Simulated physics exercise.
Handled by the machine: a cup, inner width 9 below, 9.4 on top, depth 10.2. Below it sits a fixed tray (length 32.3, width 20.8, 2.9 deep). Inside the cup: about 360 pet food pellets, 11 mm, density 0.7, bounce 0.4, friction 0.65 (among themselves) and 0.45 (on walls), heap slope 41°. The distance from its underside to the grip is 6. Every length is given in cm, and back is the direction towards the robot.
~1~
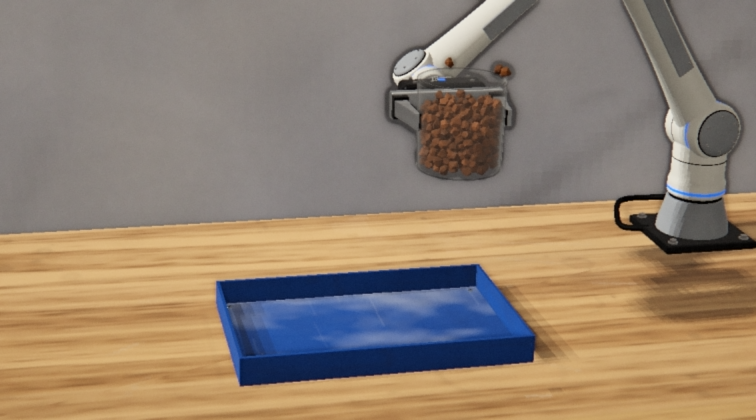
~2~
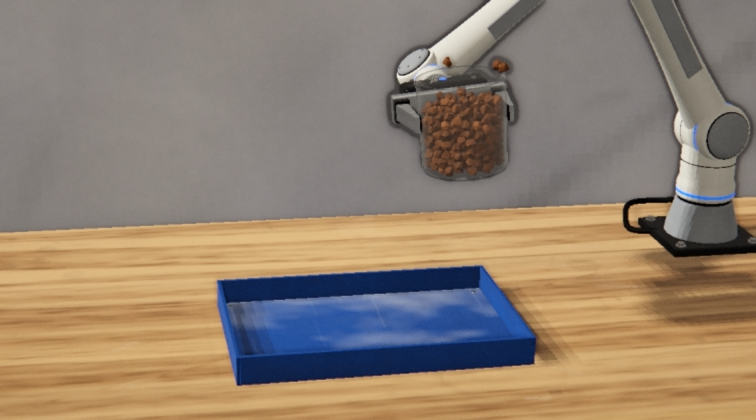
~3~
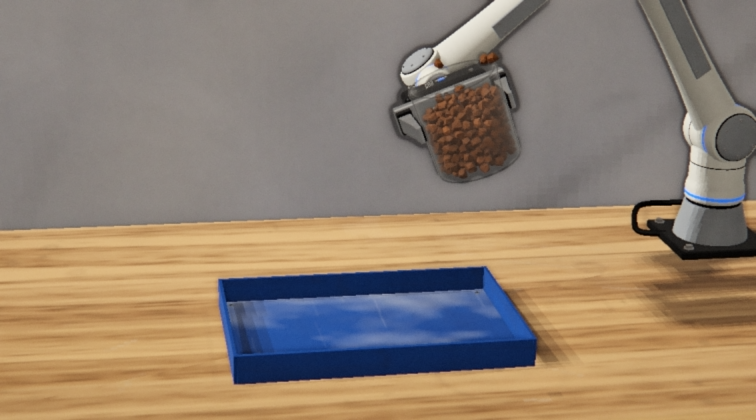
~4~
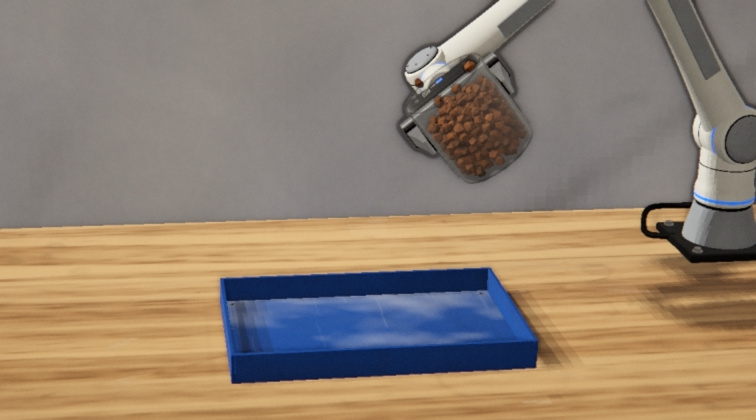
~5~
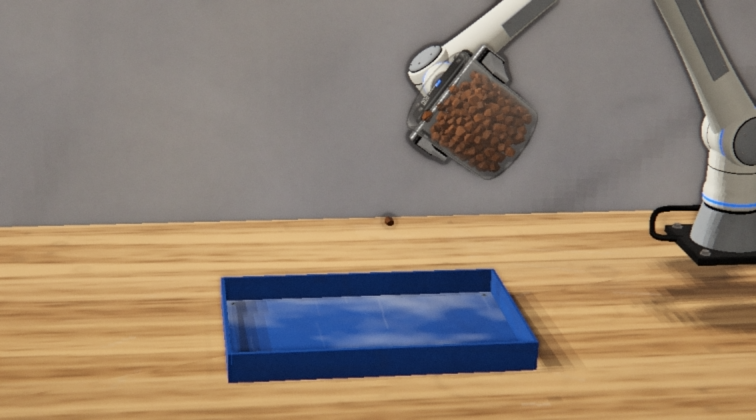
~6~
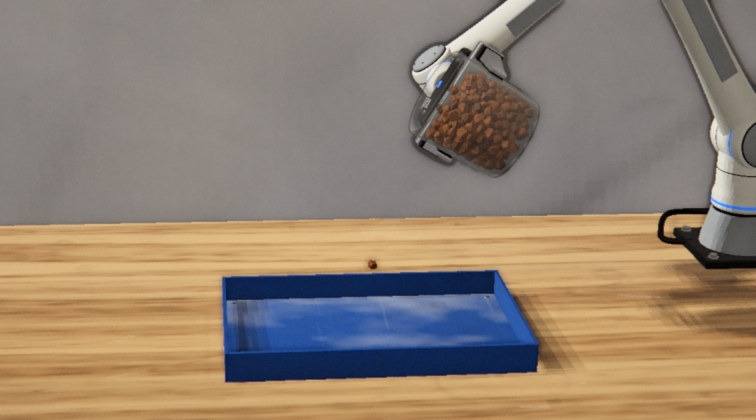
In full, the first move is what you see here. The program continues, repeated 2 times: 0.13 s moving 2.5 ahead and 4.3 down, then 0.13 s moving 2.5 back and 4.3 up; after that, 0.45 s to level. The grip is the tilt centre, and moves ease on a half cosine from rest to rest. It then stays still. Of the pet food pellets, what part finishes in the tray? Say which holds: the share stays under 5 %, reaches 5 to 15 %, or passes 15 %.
The share stays under 5 %.
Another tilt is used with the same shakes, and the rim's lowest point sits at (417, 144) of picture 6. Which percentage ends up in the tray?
Estimate: About 5 per cent.
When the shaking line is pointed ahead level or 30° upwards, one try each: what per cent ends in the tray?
It comes to around 15 per cent on the first try and around 35 per cent on the second.
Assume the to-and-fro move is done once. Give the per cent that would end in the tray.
Estimate for that case: 0 %.
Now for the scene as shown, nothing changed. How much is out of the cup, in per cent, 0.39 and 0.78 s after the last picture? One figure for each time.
In turn: 0 %, then 0 %.
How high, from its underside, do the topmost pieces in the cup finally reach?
I'd put it at close to 10.0 centimetres.
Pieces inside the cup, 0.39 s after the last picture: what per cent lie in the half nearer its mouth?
Roughly 35 per cent.
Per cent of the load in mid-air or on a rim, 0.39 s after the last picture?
Roughly 1 per cent.
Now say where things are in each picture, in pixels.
The first frame shows cup middle at (461, 125), level; upper third of the load around (460, 113), from x 425 to 505, top at y 65; 360 in the cup.
The second frame shows cup middle at (463, 124), tilted 6° forward; upper third of the load around (465, 112), from x 425 to 505, top at y 60.
The third frame shows cup middle at (467, 123), tilted 20° forward; upper third of the load around (473, 111), from x 425 to 510, top at y 60.
The fourth frame shows cup middle at (471, 120), tilted 39° forward; upper third of the load around (480, 106), from x 420 to 520, top at y 65; 359 in the cup, 1 in flight or on a rim.
The fifth frame shows cup middle at (474, 118), tilted 53° forward; upper third of the load around (485, 103), from x 390 to 525, top at y 75; 359 in the cup, 1 in flight or on a rim.
The sixth frame shows cup middle at (476, 117), tilted 59° forward; upper third of the load around (486, 101), from x 375 to 530, top at y 75; 359 in the cup, 1 in the tray.
Then, 0.39 s after the last picture, tilted 59° forward, highest piece 24 above the table; 354 in the cup, 2 in the tray, 4 in flight or on a rim.
Then, 0.78 s after the last picture, tilted 23° forward, highest piece 28 above the table; 354 in the cup, 6 in the tray.
Then, 1.17 s after the last picture, level, highest piece 29 above the table; 354 in the cup, 6 in the tray.
Then, 2.22 s after the last picture, level, highest piece 29 above the table; 354 in the cup, 6 in the tray.
Final count, 354 in the cup, 6 in the tray. That is 2 % in the tray.
